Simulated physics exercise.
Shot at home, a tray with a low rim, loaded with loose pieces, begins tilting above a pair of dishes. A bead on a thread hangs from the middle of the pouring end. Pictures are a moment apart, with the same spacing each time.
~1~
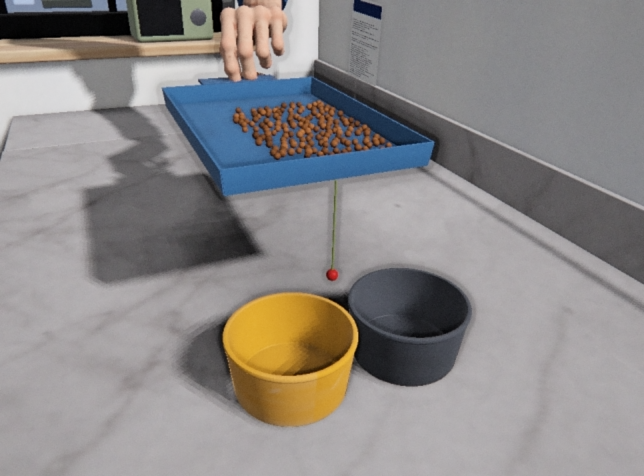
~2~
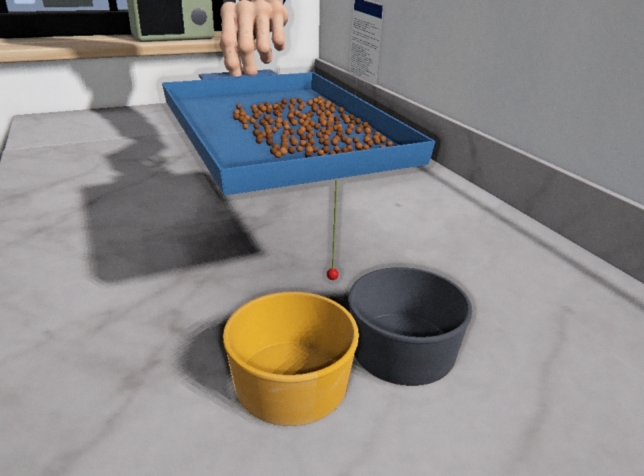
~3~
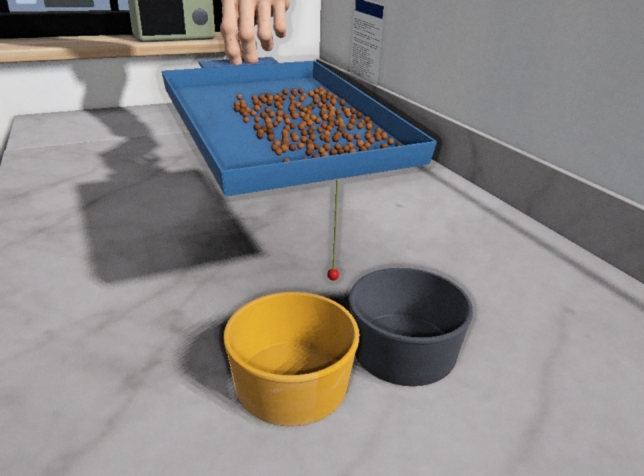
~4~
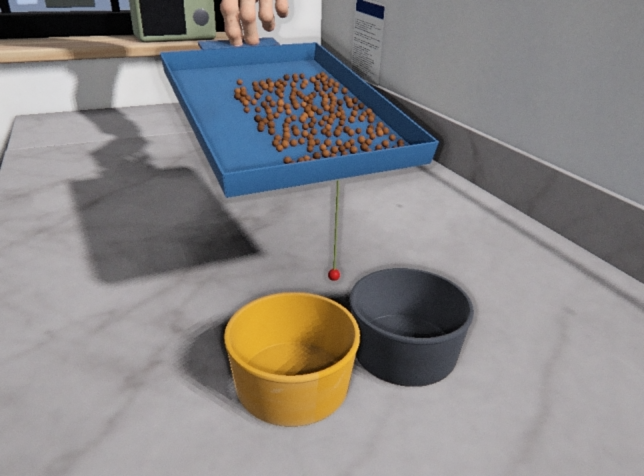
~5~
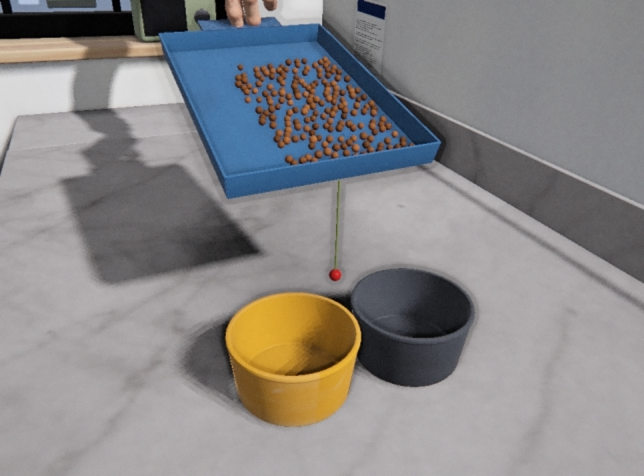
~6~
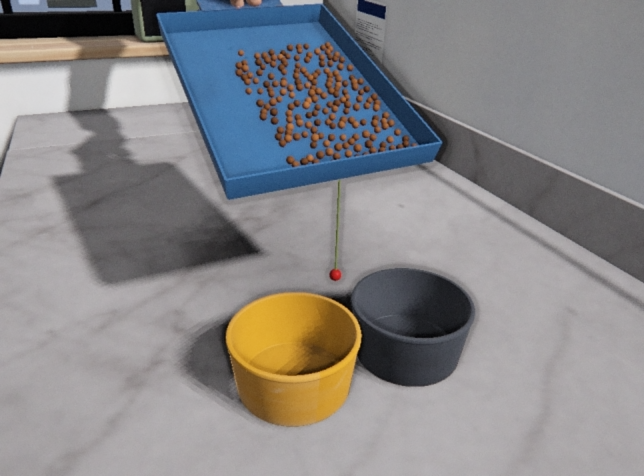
A blue tray of small brown balls, held at its far edge by a hand, gradually tilts toward the viewer, its far end rising above a hanging red bead and two bowls, yellow and dark gray, that stay still.
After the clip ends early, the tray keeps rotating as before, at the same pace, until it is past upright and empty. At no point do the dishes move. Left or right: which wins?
Oh, the winner here is the left dish, by the look of it.
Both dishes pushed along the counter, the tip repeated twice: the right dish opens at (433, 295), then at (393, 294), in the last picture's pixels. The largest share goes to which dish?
The dish to the left at the first, the dish to the left at the second.
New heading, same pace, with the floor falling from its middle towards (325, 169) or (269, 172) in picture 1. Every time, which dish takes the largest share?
Try 1: The right-side dish; try 2: The left-side dish.
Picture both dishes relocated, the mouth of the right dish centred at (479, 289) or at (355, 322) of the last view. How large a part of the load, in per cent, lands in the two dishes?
First try: Around 50 percent; second try: Around 80 percent.
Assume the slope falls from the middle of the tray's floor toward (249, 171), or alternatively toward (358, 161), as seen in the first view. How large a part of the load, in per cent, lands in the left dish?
In turn 50 and 0 in a hundred.
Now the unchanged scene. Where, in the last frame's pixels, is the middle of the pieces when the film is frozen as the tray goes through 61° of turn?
Somewhere around pixel (340, 158) in the last picture.
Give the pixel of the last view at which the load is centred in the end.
Near (314, 377), more or less.
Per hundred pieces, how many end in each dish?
Final split: Left dish some 60 per cent, right dish some 30 per cent.
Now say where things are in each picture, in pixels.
In the first frame, corners of the pouring end (223, 169) and (431, 142), level; middle of the load (308, 131), cereal balls; left dish (316, 396); right dish (440, 357); bead on its thread (332, 275).
In the second frame, corners of the pouring end (223, 168) and (431, 141), level; middle of the load (308, 128).
In the third frame, corners of the pouring end (224, 170) and (433, 141), tipped barely, lowest at the left corner; middle of the load (309, 123).
In the fourth frame, corners of the pouring end (226, 173) and (435, 141), tipped a little, lowest at the left corner; middle of the load (311, 115).
In the fifth frame, corners of the pouring end (227, 175) and (437, 141), tipped a little, lowest at the left corner; middle of the load (313, 106).
In the sixth frame, corners of the pouring end (228, 178) and (439, 141), tipped clearly, lowest at the left corner; middle of the load (315, 99); left dish (318, 396); right dish (443, 358).
Just after the last frame, tray tipped steeply; almost all on the tray; just a few in the air.
A moment on, tray tipped right over; almost all on the tray; just a few in the left dish; just a few in the right dish; just a few outside both; just a few in the air.
Further on, tray tipped past a quarter turn; roughly two thirds in the left dish; roughly a third in the right dish; about a tenth outside both.
When it is over, tray tipped past a quarter turn; roughly two thirds in the left dish; roughly a third in the right dish; about a tenth outside both.
